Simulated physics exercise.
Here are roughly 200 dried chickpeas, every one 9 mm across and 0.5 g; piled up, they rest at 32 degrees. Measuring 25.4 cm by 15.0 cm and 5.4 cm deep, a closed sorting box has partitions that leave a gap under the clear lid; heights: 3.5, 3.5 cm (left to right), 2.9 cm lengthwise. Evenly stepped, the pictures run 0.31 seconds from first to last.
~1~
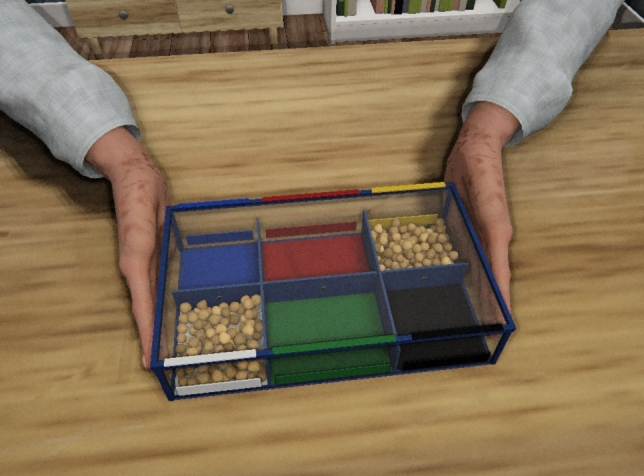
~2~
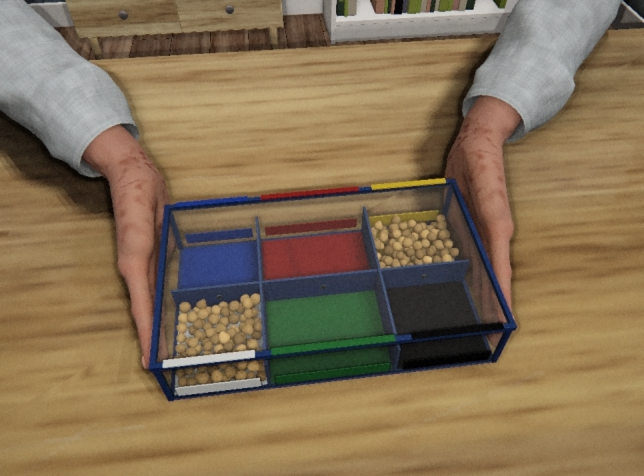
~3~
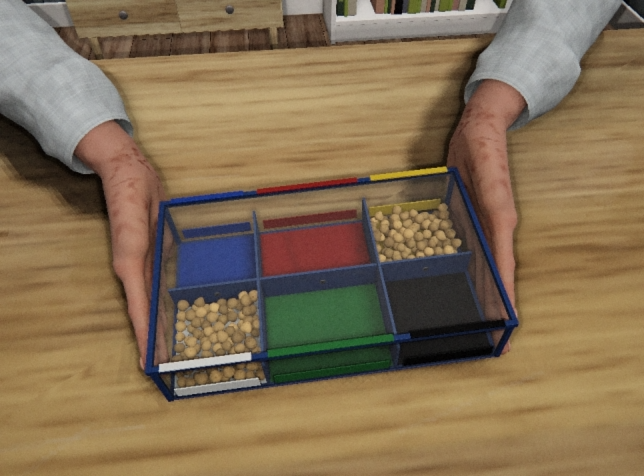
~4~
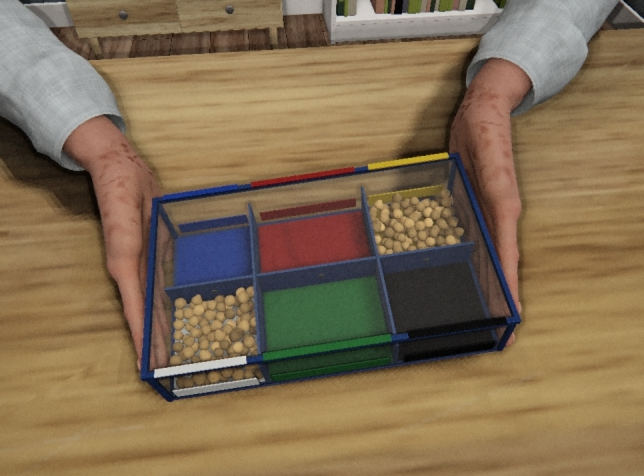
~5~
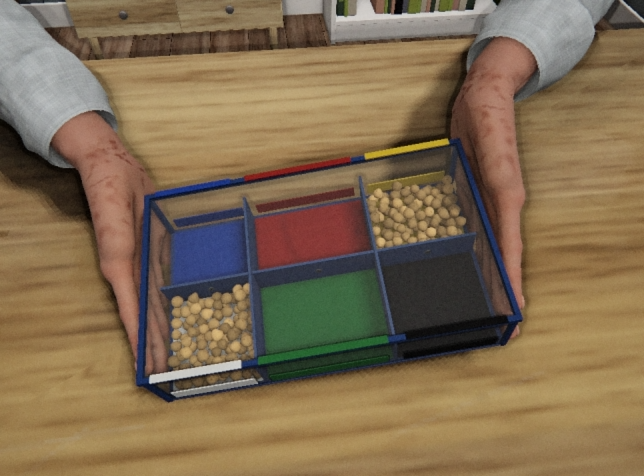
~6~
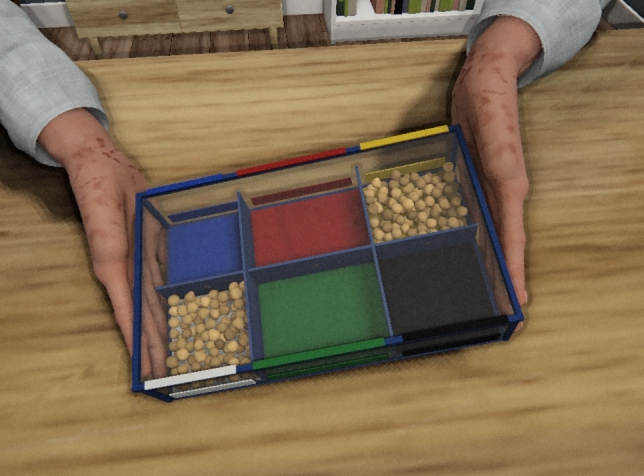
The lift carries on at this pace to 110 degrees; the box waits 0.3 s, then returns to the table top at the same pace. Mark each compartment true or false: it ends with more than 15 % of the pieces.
Red: False, blue: False, green: True, yellow: False, white: True, black: False.
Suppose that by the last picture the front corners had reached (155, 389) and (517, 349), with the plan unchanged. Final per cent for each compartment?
Per cent at the finish: Red 0, blue 0, green 5, yellow 5, white 45, black 45.
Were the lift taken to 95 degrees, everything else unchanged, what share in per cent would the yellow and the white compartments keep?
Result - yellow at 10 percent, white at 60 percent.
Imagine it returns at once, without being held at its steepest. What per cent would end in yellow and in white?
Then yellow keeps 0% and white keeps 65%.
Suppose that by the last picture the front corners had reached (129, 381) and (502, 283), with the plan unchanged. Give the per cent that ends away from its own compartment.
In that case close to 40 per cent.
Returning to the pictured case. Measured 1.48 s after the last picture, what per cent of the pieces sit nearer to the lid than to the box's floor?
I'd say around 70 percent of the pieces.
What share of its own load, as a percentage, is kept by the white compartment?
My estimate is roughly 100 percent.
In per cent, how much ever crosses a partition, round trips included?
Estimate: Around 50 %.
Then, 1.48 s after the last picture, tilt 110 degrees; green 35 %, yellow 5 %, white 55 %, black 5 %.
Then, 2.46 s after the last picture, tilt 55 degrees; green 30 %, white 65 %.
Then, 3.43 s after the last picture, tilt 0 degrees; green 30 %, white 65 %.
In the end, red 0 %, blue 0 %, green 30 %, yellow 0 %, white 65 %, black 5 %.
